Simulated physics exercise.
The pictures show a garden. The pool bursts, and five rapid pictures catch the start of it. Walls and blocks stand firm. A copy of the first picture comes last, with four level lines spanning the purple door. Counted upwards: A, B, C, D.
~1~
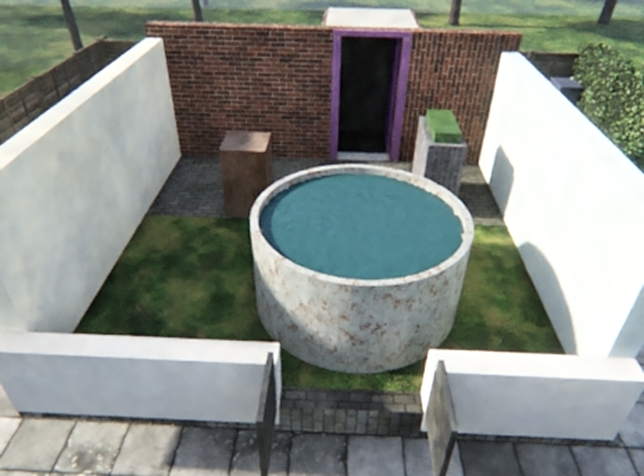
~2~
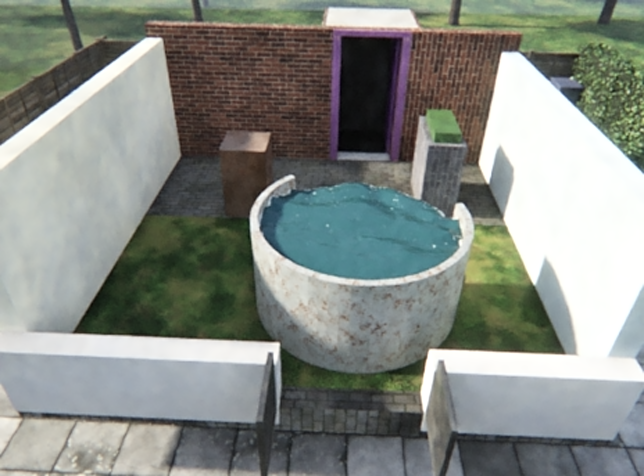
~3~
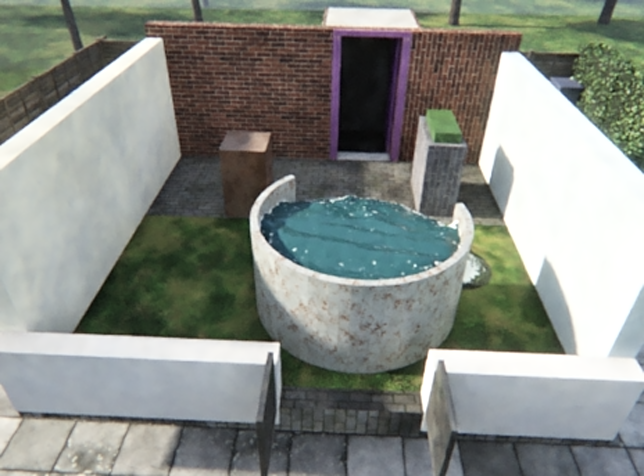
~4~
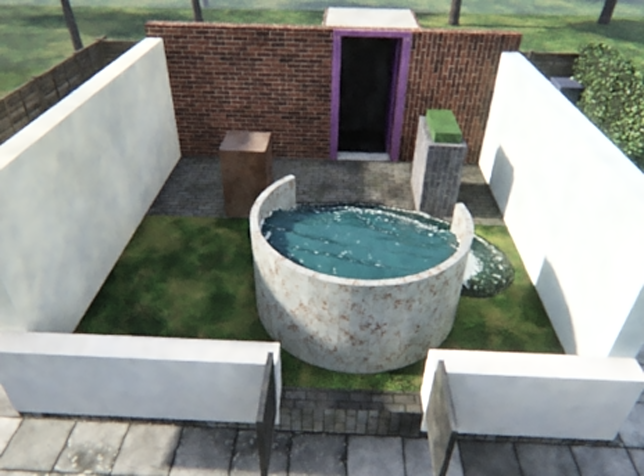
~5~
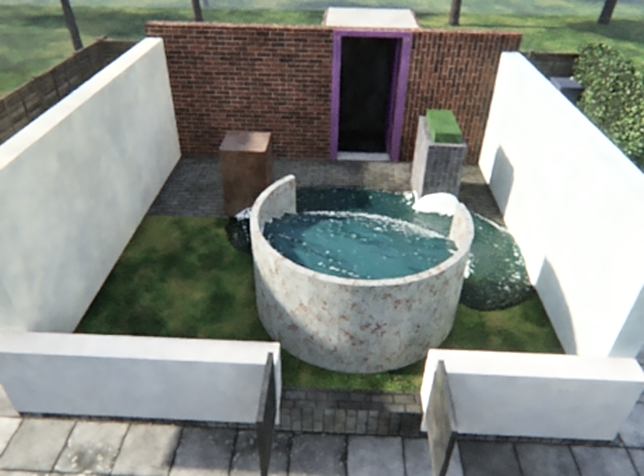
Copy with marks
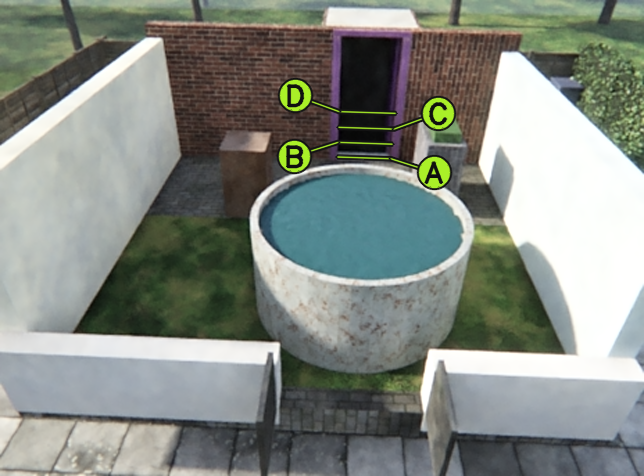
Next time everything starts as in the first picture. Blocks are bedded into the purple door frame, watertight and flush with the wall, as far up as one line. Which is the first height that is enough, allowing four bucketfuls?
Take C.
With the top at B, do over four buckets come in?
Yes, it does.
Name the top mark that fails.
That is mark B.
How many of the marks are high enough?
Two.
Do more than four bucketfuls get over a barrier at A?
Yes, it does.
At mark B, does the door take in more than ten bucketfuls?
Yes, it does.
On the marked copy, A at (364, 157); B at (365, 143); C at (366, 128); D at (367, 112); from the bottom up A, B, C, D.
For mark A, dozens of bucketfuls pour in.
For mark B, some 20 bucketfuls get in.
For mark C, a bucket or two gets in.
For mark D, nothing gets over.
